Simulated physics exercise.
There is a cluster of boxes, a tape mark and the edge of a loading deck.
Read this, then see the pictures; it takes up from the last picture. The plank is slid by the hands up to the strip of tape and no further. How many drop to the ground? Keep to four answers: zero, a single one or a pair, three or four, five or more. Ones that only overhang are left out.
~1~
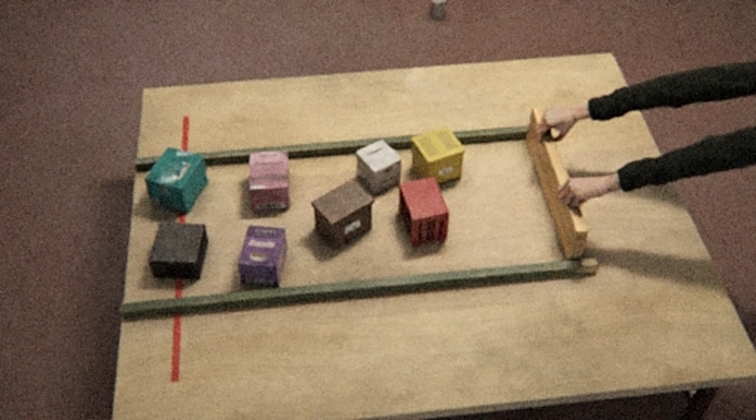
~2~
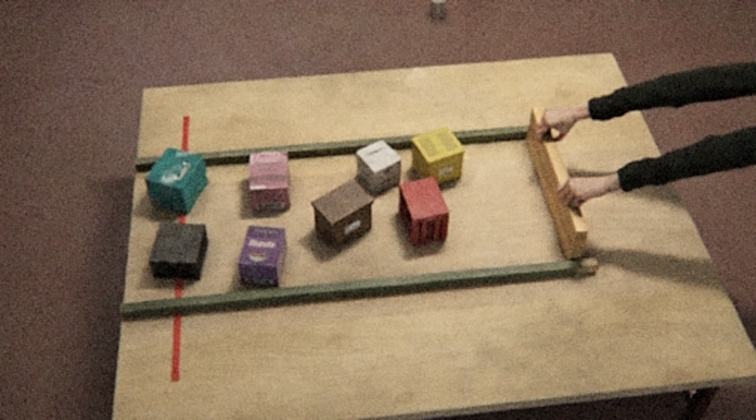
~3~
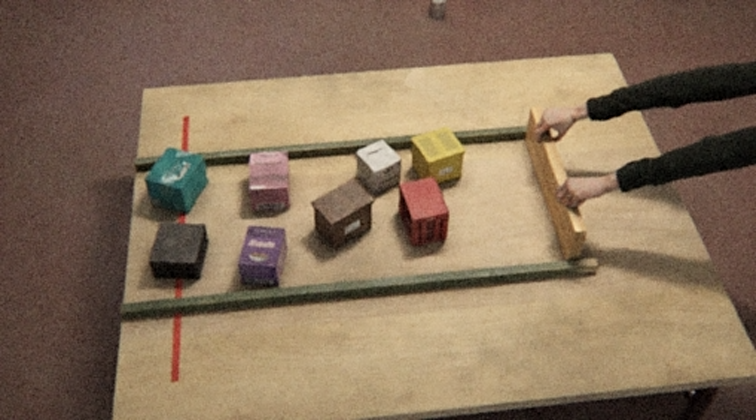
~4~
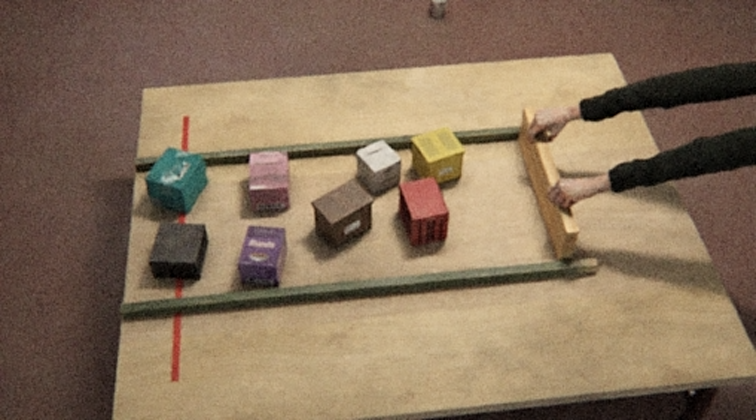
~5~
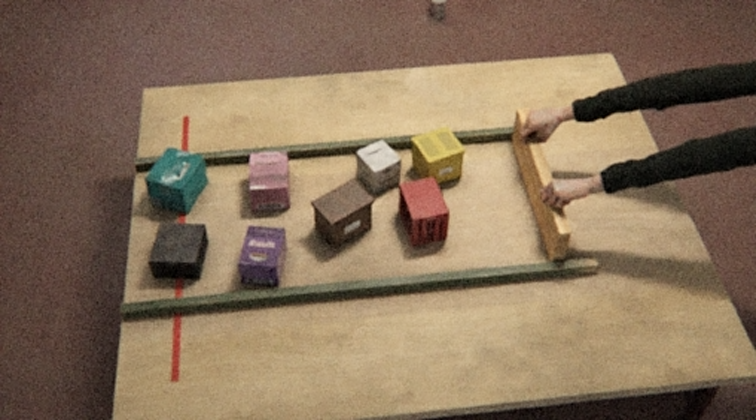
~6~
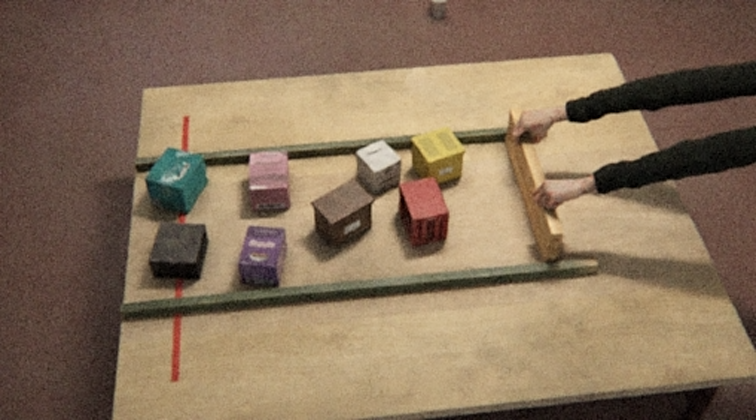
Watching this, the number dropping off is more than four.
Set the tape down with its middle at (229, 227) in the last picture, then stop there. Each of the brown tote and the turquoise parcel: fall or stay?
Here's how it goes: The brown tote stays where it is, and the turquoise parcel goes down.
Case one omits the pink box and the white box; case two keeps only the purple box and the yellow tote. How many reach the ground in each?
Try 1: 3; try 2: 4.
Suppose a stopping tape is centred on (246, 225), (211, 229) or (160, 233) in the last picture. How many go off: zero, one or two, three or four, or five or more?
Taking the places in the order asked: 1 or 2, then 3 or 4, then five or over.
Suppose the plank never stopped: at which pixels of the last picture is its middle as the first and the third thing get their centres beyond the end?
At (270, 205) for the first, at (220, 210) for the third.
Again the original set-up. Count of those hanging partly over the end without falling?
I get 0.
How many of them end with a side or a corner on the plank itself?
It's 3.
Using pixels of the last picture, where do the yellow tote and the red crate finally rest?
The yellow tote at (160, 178), the red crate at (159, 234).
A little later, none off yet; turquoise parcel at rest near (178, 180); black crate at rest near (180, 251); purple box at rest near (263, 256).
When it is over, the number that fall off is five or more; down, white box, brown tote, pink box, black crate and turquoise parcel.
